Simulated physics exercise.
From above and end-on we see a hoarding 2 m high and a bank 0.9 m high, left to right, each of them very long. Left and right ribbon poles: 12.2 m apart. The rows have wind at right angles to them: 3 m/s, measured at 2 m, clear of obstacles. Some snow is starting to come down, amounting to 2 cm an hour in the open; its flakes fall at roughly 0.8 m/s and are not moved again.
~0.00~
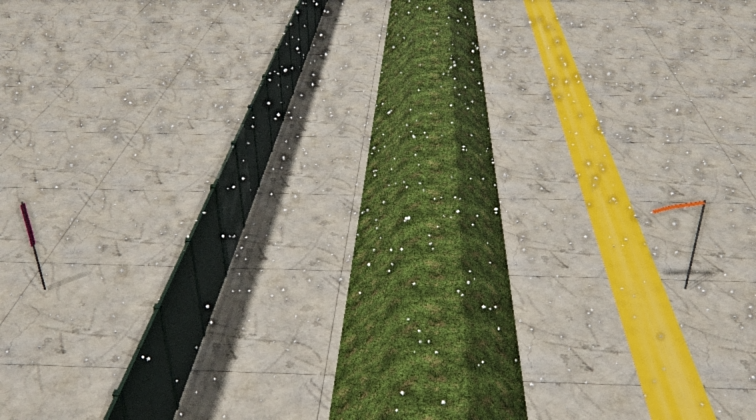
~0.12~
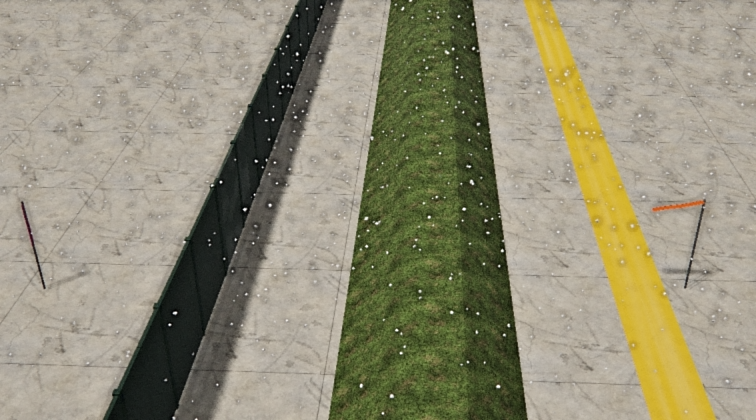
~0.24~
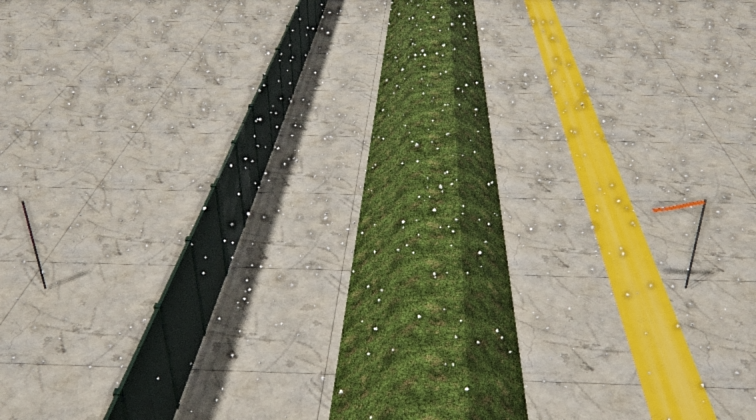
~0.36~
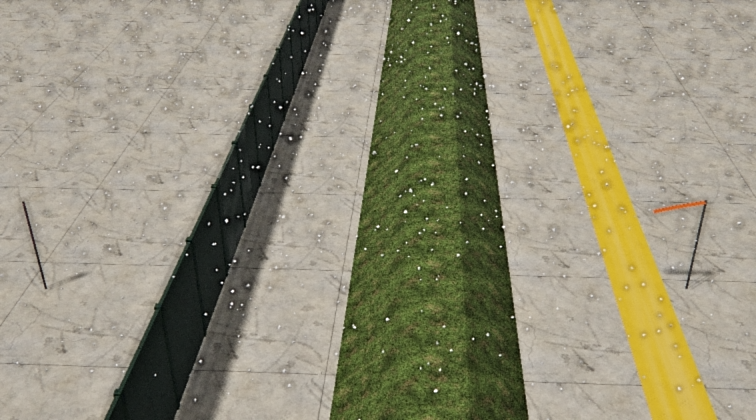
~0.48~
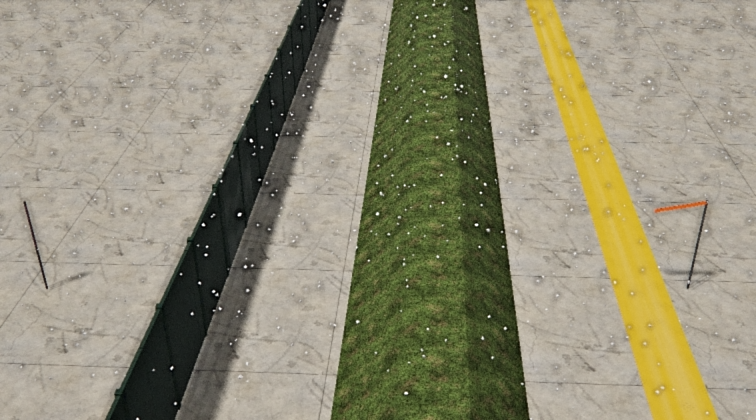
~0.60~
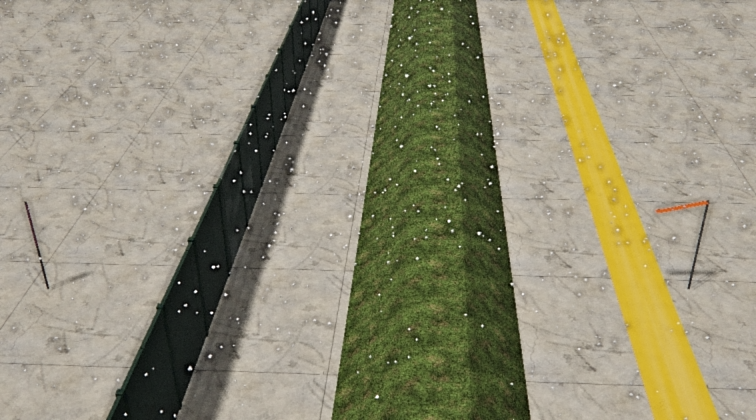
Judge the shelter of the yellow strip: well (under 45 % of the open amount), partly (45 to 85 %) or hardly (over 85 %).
It receives over 85 % of what falls in the open.
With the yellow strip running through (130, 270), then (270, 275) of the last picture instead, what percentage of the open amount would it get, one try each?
80 % and 90 %.
After 10 minutes open ground has 3 mm and the yellow strip 3 mm.
After 30 minutes open ground has 10 mm and the yellow strip 10 mm.
After 60 minutes open ground has 20 mm and the yellow strip 20 mm, so the yellow strip has 99 % of the open amount; the left half of it has 99 %, the right half 99 %.
